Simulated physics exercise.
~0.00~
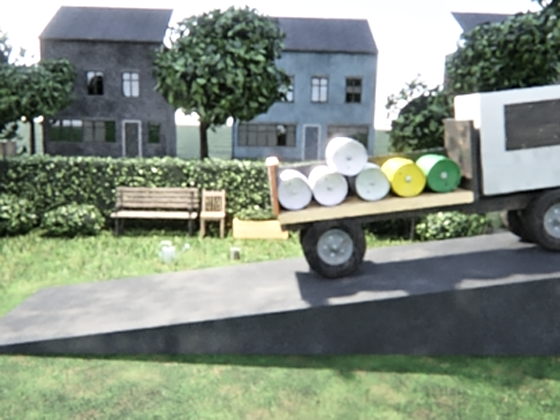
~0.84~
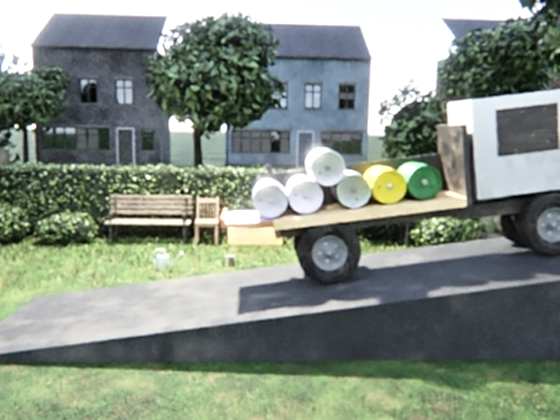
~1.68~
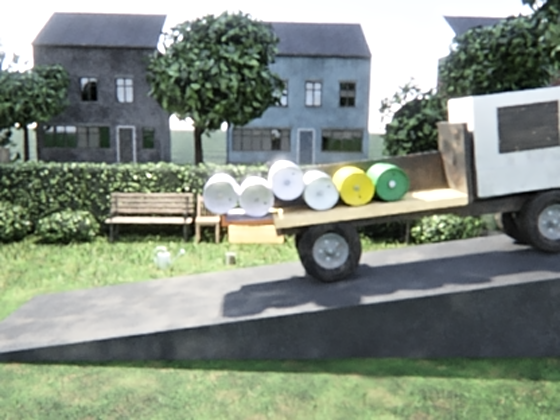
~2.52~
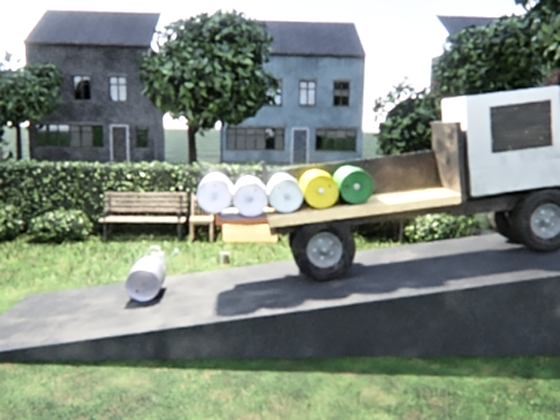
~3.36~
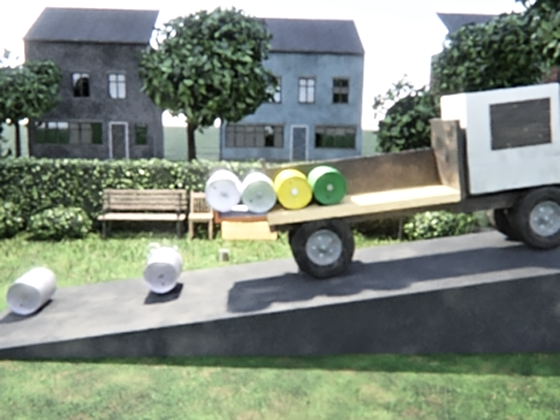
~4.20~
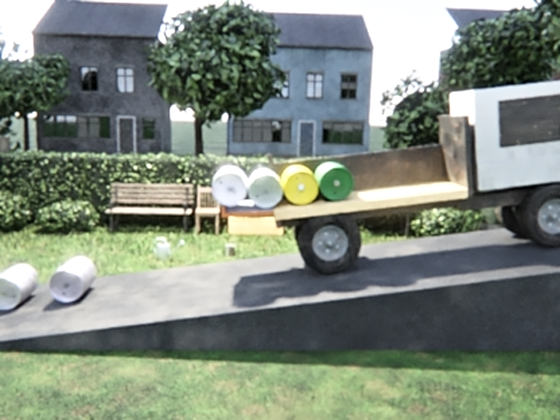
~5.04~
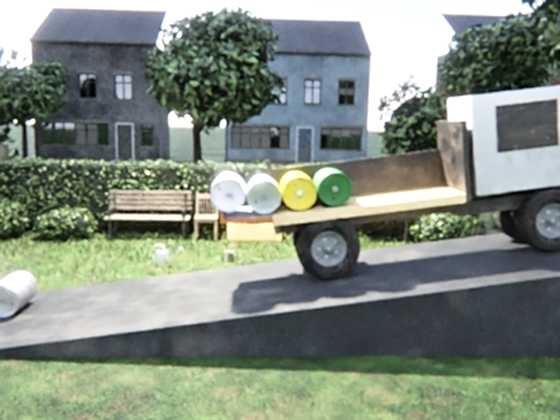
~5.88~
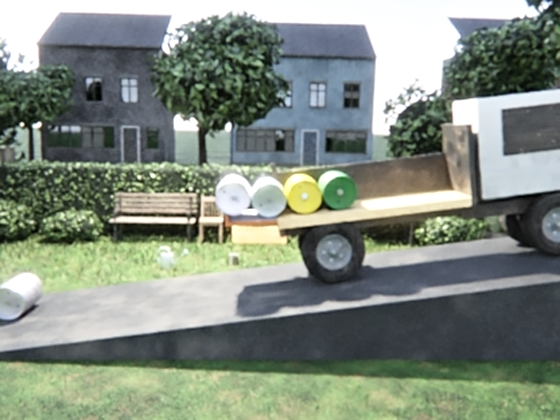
Six kegs, four whitish ones plus a yellow and a green, sit toward the rear of a pick-up's open bed, one white keg resting on top of the others, as the truck stands on a slope. The tailgate drops open at the left, and the whole group rolls left toward it while the upper keg sinks into the row. One white keg goes over the end and lands on the ramp, and a second follows. Both roll down to the left, and one leaves view. Two pale kegs, the yellow and the green stay aboard, resting in a row at the lowered tailgate.
